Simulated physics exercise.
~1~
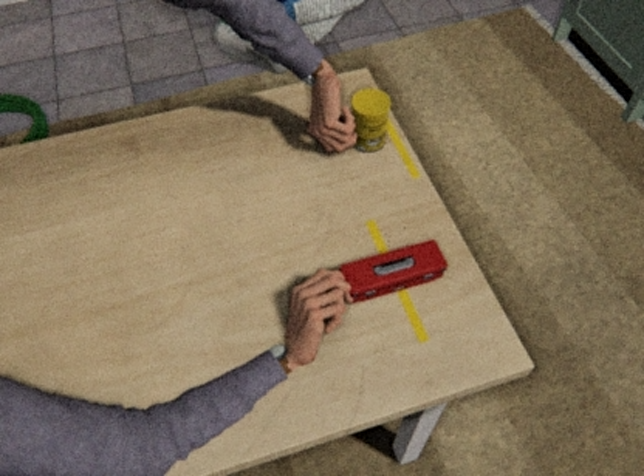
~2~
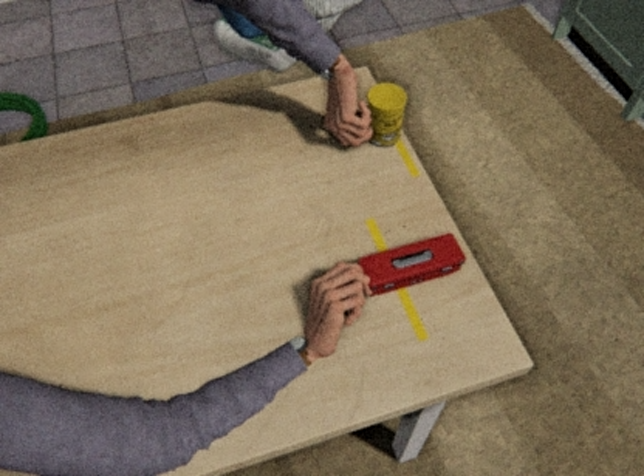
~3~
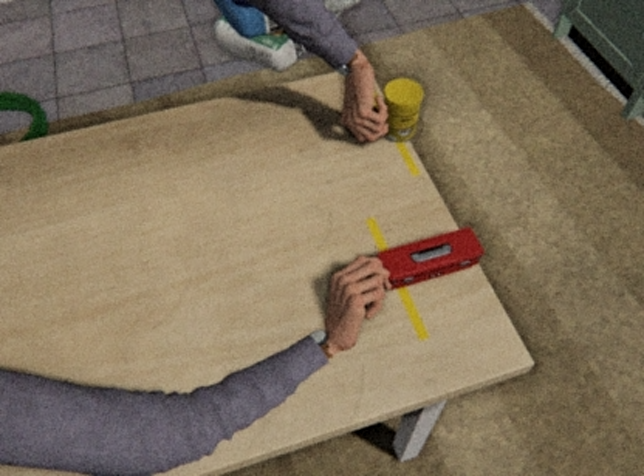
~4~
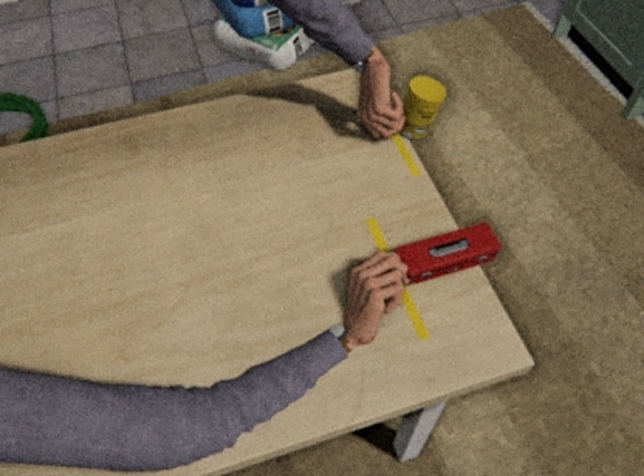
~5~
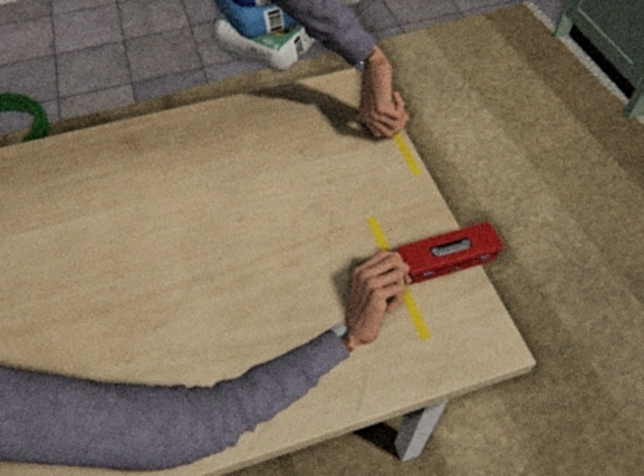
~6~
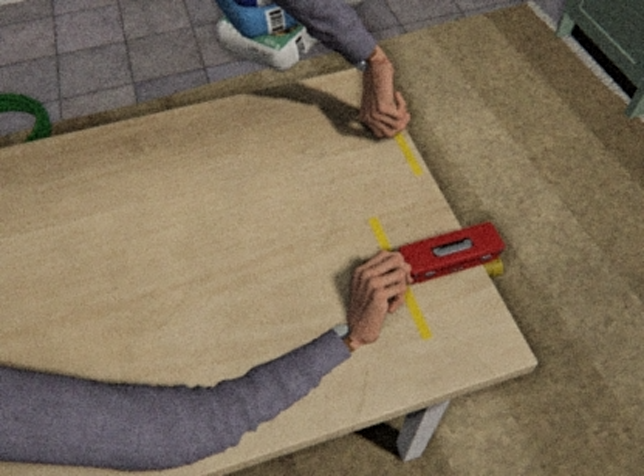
Two hands slowly pushing a yellow tin and a red case rightward, the tin tipping off the table, the case staying overhanging the edge.
